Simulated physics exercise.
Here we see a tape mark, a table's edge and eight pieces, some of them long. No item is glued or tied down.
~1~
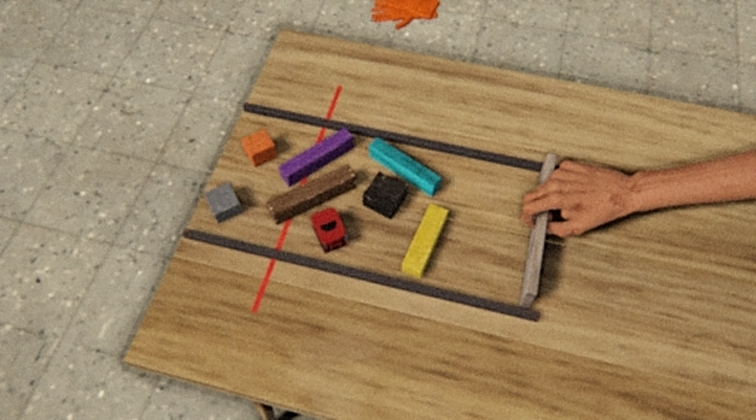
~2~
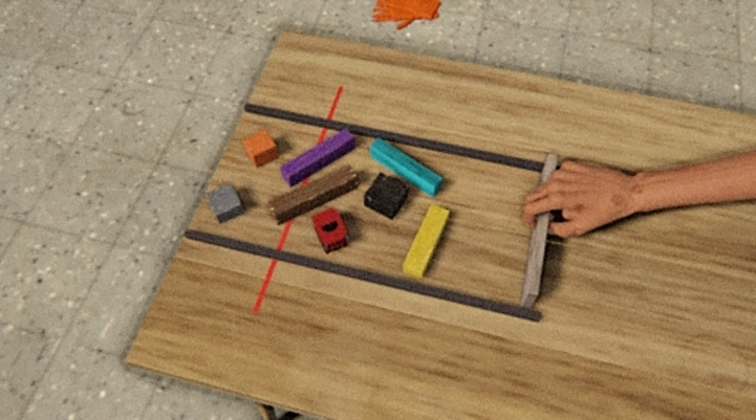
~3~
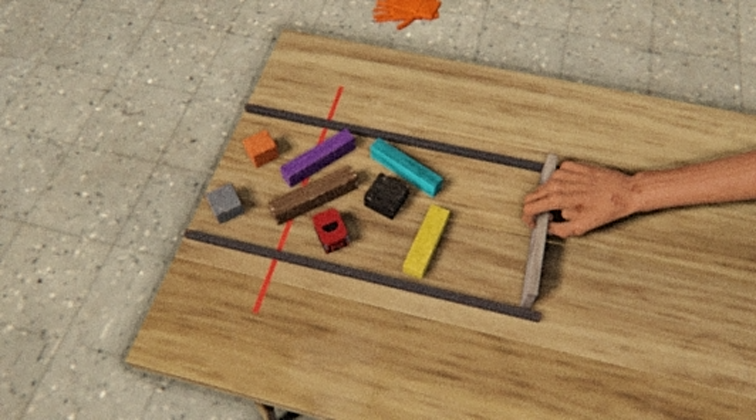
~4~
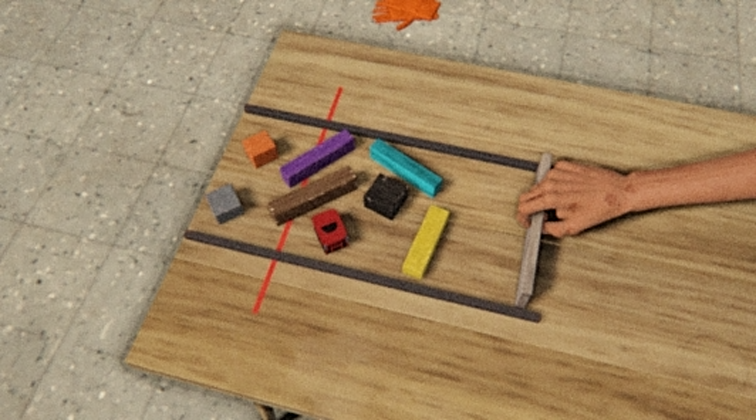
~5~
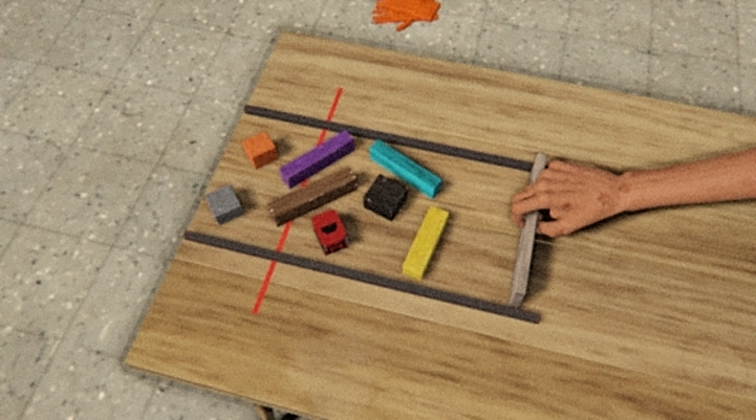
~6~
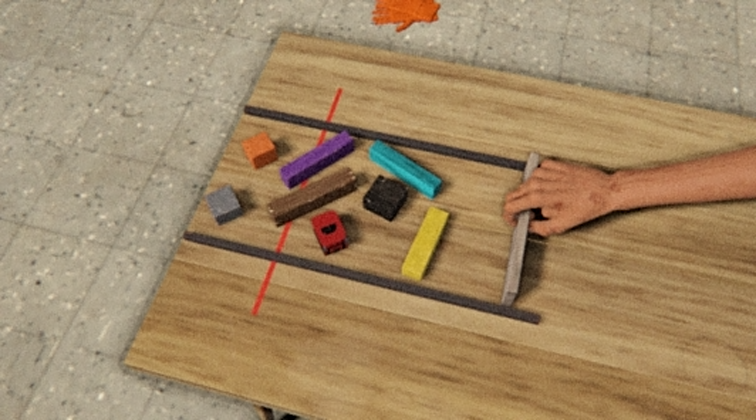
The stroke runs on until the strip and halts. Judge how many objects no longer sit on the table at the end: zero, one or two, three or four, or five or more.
You'd see one or two pieces leave the end and fall.
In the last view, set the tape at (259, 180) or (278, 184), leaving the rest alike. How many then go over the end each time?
In order, 4 and 3.
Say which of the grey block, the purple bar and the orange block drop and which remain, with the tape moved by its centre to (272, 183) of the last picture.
The grey block falls, the purple bar comes down, the orange block tumbles off.
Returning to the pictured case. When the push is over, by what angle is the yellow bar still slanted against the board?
Angle: Around 0°.
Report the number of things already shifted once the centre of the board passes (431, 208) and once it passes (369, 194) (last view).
The first count is 2, and then it's 6.
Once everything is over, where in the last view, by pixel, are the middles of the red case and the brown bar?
The red case ends at (258, 211) and the brown bar at (245, 174).
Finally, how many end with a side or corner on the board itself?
It's touching 2 at the end.
Early on, none off yet; grey block at rest near (224, 205); orange block at rest near (260, 151); purple bar at rest near (318, 160).
A while later, none off yet; grey block at rest near (224, 205); orange block at rest near (260, 151); purple bar travelled a little near (306, 155).
Further along, none off yet; grey block at rest near (224, 205); orange block travelled about its own width near (240, 148); purple bar travelled about its own width near (265, 148).
Finally, the number that fall off is one or two; lost, orange block.
